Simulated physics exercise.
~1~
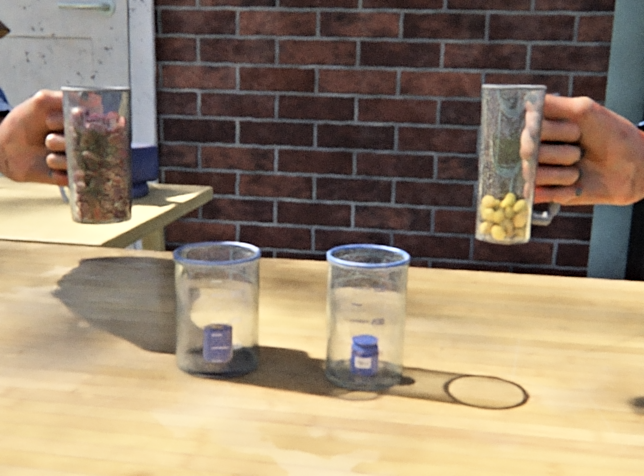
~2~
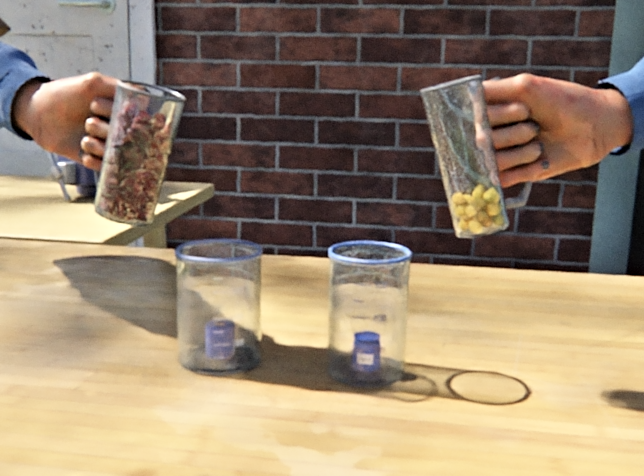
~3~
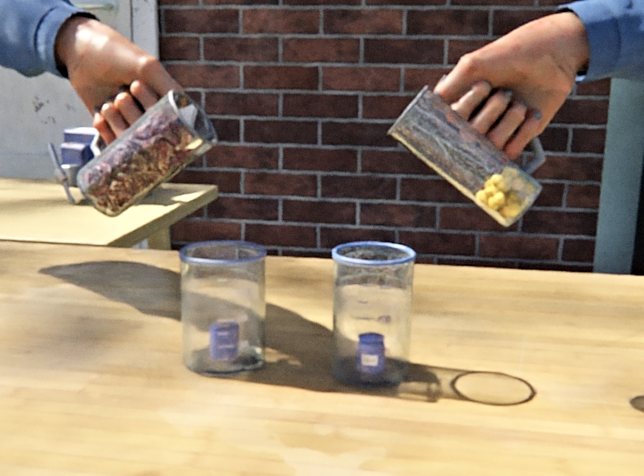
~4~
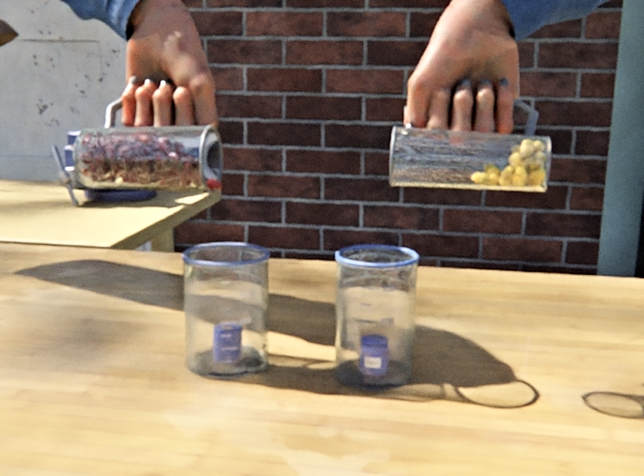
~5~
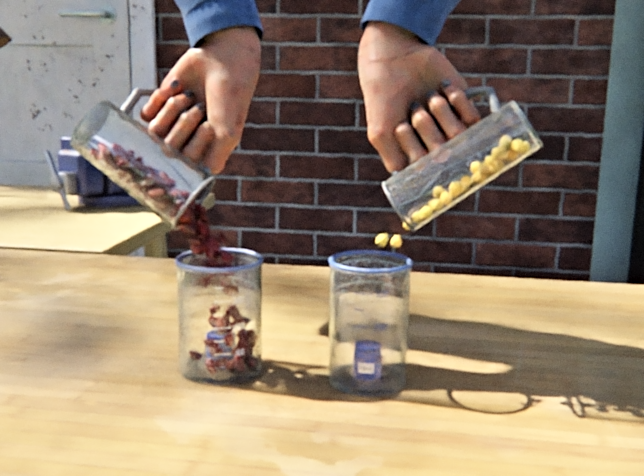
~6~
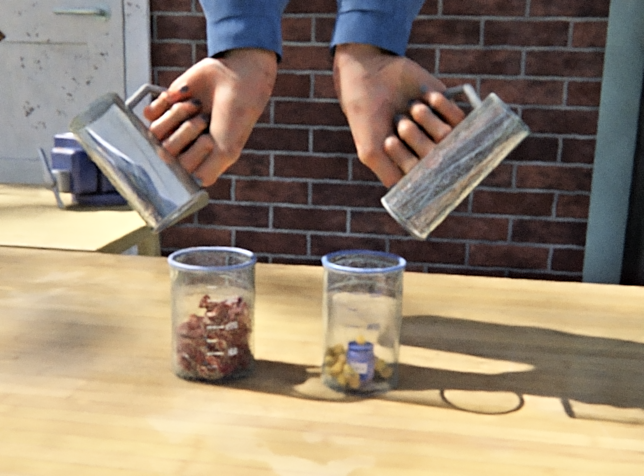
On a pale wooden table before a red brick wall, seen from the front by a slightly swaying camera, stand two clear beakers with blue rims, each holding a small blue object. Two hands in blue sleeves hold up clear cups, the left filled with dark reddish bits, the right partly with yellow pieces. The hands tilt the cups inward until they lie on their sides, then tip them further. The reddish bits tumble out first, and the yellow pieces follow. Finally both cups are empty, the left object is buried, and the right one still shows above its shallow yellow pile.
